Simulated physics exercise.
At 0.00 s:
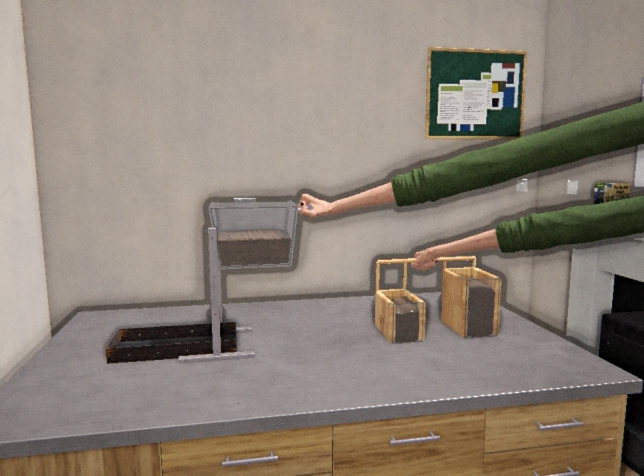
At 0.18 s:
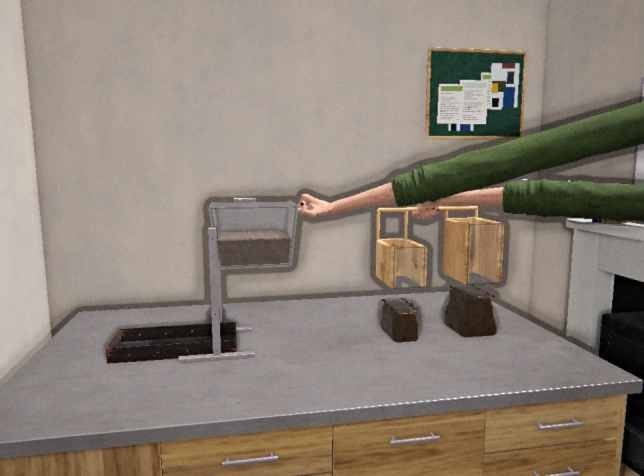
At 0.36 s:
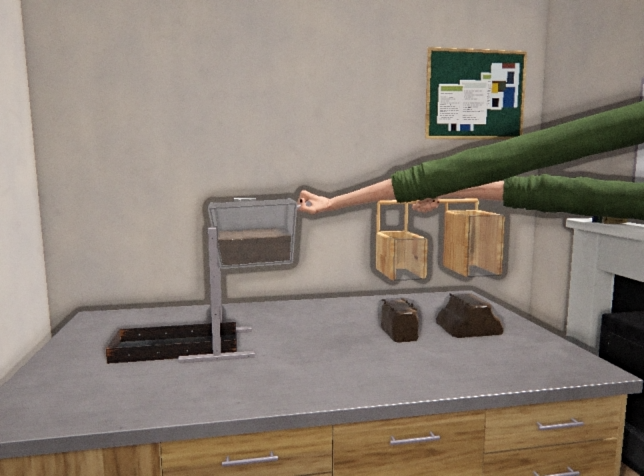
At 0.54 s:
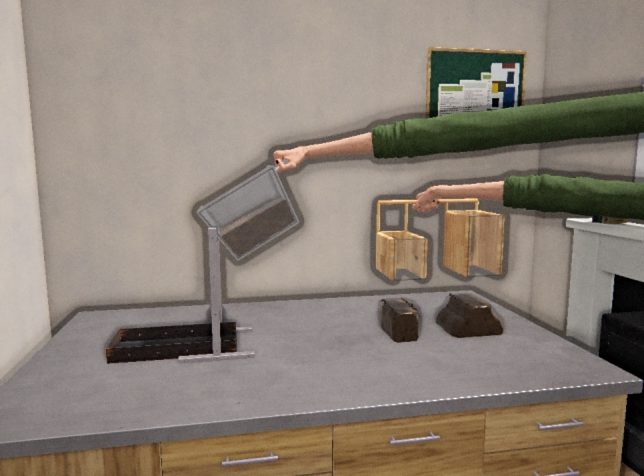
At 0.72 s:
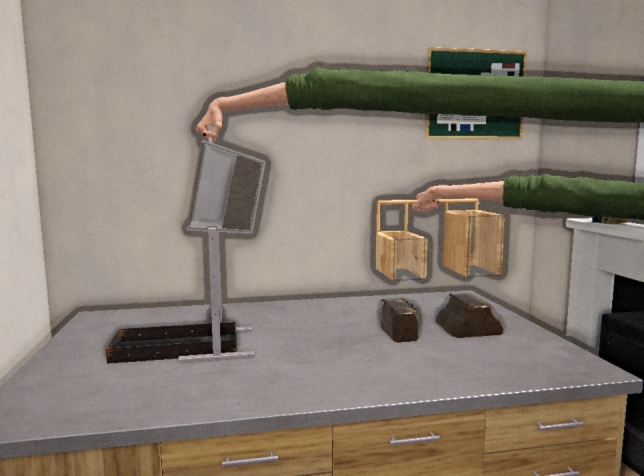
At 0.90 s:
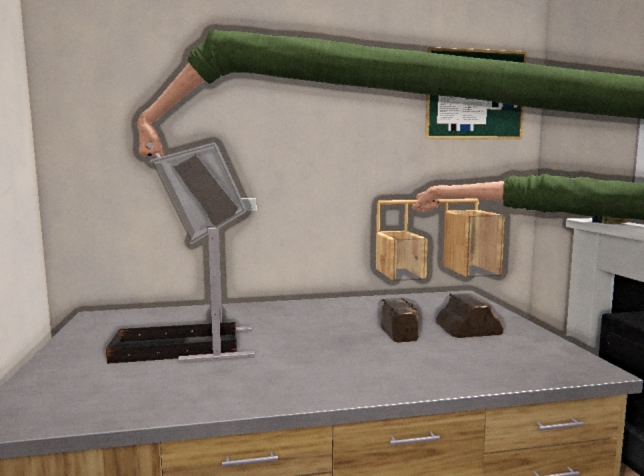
Two green-sleeved arms reach in from the right over a grey countertop with wooden drawers, seen from the front and slightly above by a still camera, with a green noticeboard on the pale wall. A clear tub of brown mud sits on a grey stand above a dark tray, left of two wooden moulds. One hand lifts the moulds off two dark blocks, the right one slumping lower and wider, then the other swings the tub up and over leftward, the mud tilting with it.
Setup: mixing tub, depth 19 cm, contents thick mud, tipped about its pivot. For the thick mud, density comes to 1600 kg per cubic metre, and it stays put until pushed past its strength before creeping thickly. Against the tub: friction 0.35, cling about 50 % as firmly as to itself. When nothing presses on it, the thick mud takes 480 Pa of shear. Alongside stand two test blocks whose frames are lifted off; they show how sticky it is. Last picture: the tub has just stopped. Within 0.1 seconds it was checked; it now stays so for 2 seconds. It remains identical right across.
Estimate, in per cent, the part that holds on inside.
The part holding on inside is about 0 %.
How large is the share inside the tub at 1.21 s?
Around 0 per cent.
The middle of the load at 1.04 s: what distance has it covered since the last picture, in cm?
Something like 15 cm, I'd say.
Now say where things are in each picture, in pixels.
The first picture shows handle-side rim at (295, 206), tilt 0 degrees; crest of the thick mud at (264, 239); block heights 12 cm, 18 cm (left to right).
The second picture shows handle-side rim at (295, 206), tilt 0 degrees; crest of the thick mud at (264, 239); block heights 11 cm, 15 cm (left to right).
The third picture shows handle-side rim at (294, 203), tilt 2 degrees; crest of the thick mud at (287, 236); block heights 11 cm, 12 cm (left to right).
The fourth picture shows handle-side rim at (271, 167), tilt 31 degrees; crest of the thick mud at (283, 200); block heights 11 cm, 12 cm (left to right).
The fifth picture shows handle-side rim at (203, 143), tilt 78 degrees; crest of the thick mud at (240, 157); block heights 11 cm, 12 cm (left to right).
The sixth picture shows handle-side rim at (152, 163), tilt 113 degrees; crest of the thick mud at (194, 155); block heights 11 cm, 12 cm (left to right).
After 1.04 s, the tub is at 113 degrees and holds 45 %.
After 1.21 s, the tub is at 113 degrees and holds 0 %.
After 1.38 s, the tub is at 113 degrees and holds 0 %.
After 1.55 s, the tub is at 113 degrees and holds 0 %.
After 2.90 s, the tub is at 113 degrees and holds 0 %.
